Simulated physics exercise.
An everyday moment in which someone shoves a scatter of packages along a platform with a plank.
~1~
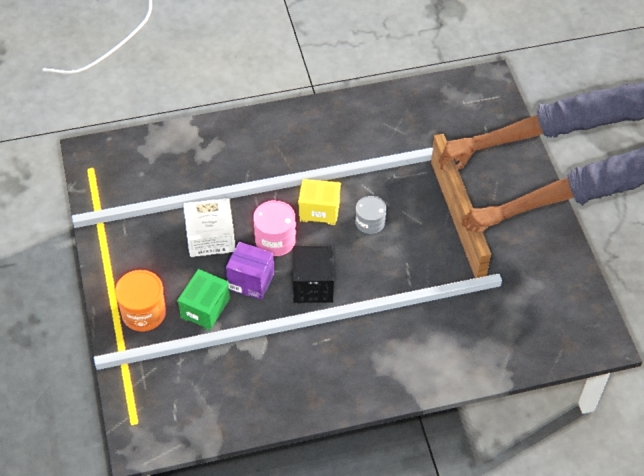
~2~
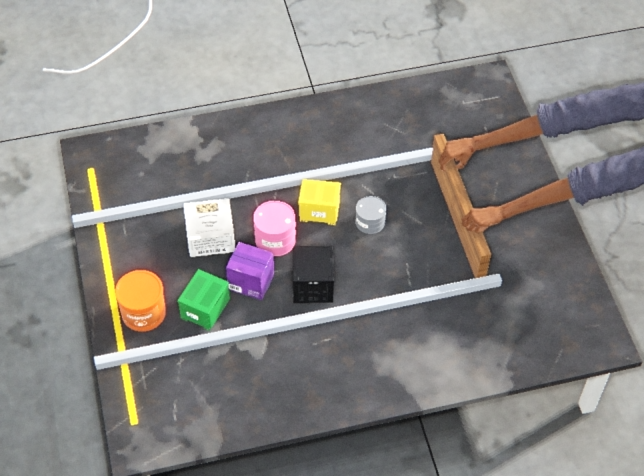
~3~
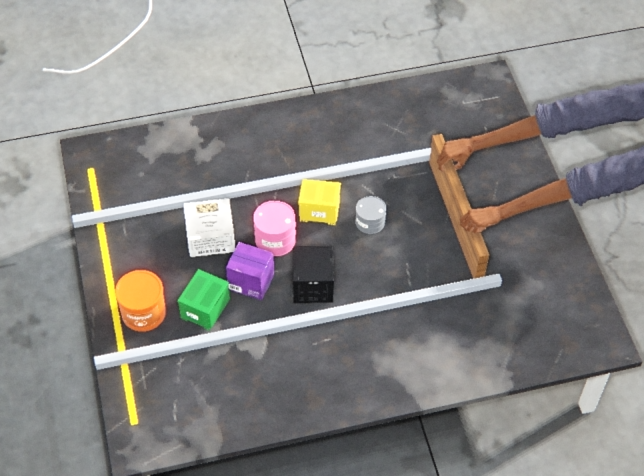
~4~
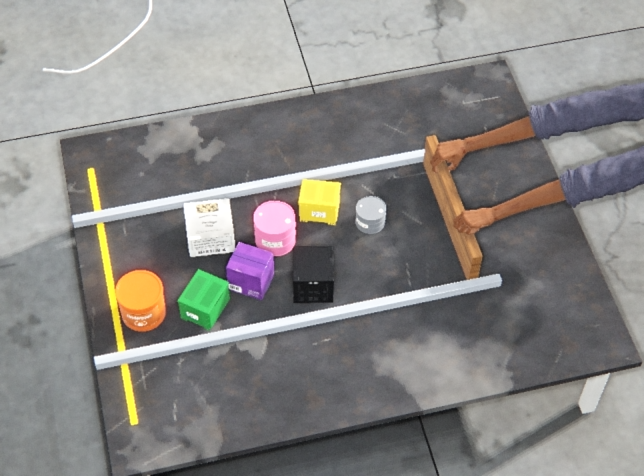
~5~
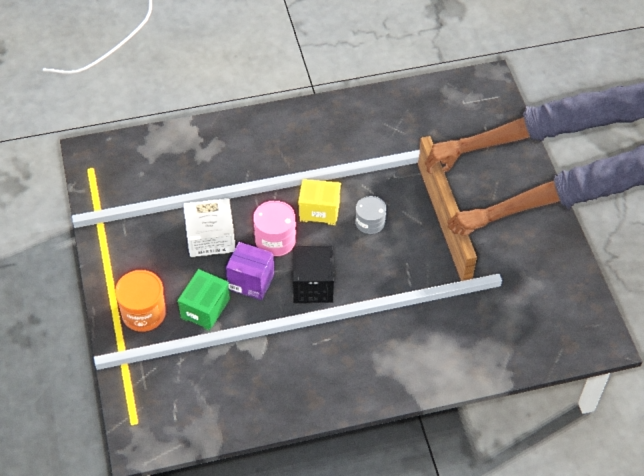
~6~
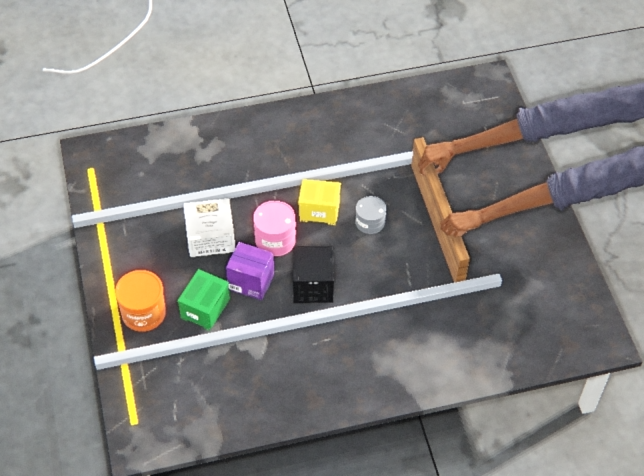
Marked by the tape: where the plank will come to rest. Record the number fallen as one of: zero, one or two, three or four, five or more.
Number fallen: Five or more.
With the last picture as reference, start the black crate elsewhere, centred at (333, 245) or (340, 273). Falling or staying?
In that order, I'd say it is not knocked off, then is not knocked off.
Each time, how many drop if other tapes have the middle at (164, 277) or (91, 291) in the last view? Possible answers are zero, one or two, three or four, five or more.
First tape: One to two; second tape: Five or over.
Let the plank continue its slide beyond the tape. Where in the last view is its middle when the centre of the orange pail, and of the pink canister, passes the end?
The middle is at (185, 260) when it's the orange pail, and at (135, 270) when it's the pink canister.
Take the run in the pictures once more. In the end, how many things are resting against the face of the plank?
Tally at the end: 3.
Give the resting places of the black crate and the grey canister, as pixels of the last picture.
The one named first is at (95, 321), the next at (93, 273).
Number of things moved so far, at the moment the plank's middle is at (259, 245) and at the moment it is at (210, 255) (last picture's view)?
First position 7; second position 8.
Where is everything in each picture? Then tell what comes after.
The first picture shows orange pail (141, 301); green tote (204, 300); white box (210, 227); plank (460, 206); tape (111, 287).
The second picture shows green tote (204, 300); pink canister (275, 229).
The third picture shows white box (210, 228); yellow tote (320, 202).
The fourth picture shows orange pail (141, 301); black crate (313, 275).
The fifth picture shows green tote (204, 300); grey canister (371, 215).
The sixth picture shows orange pail (141, 301); green tote (204, 300); white box (210, 228); plank (439, 210); tape (111, 287).
Early on, none off yet; orange pail at rest near (141, 301); green tote at rest near (204, 300); white box moving near (208, 228).
Finally, the number that fall off is five or more; lost, pink canister, purple box, white box, green tote and orange pail.
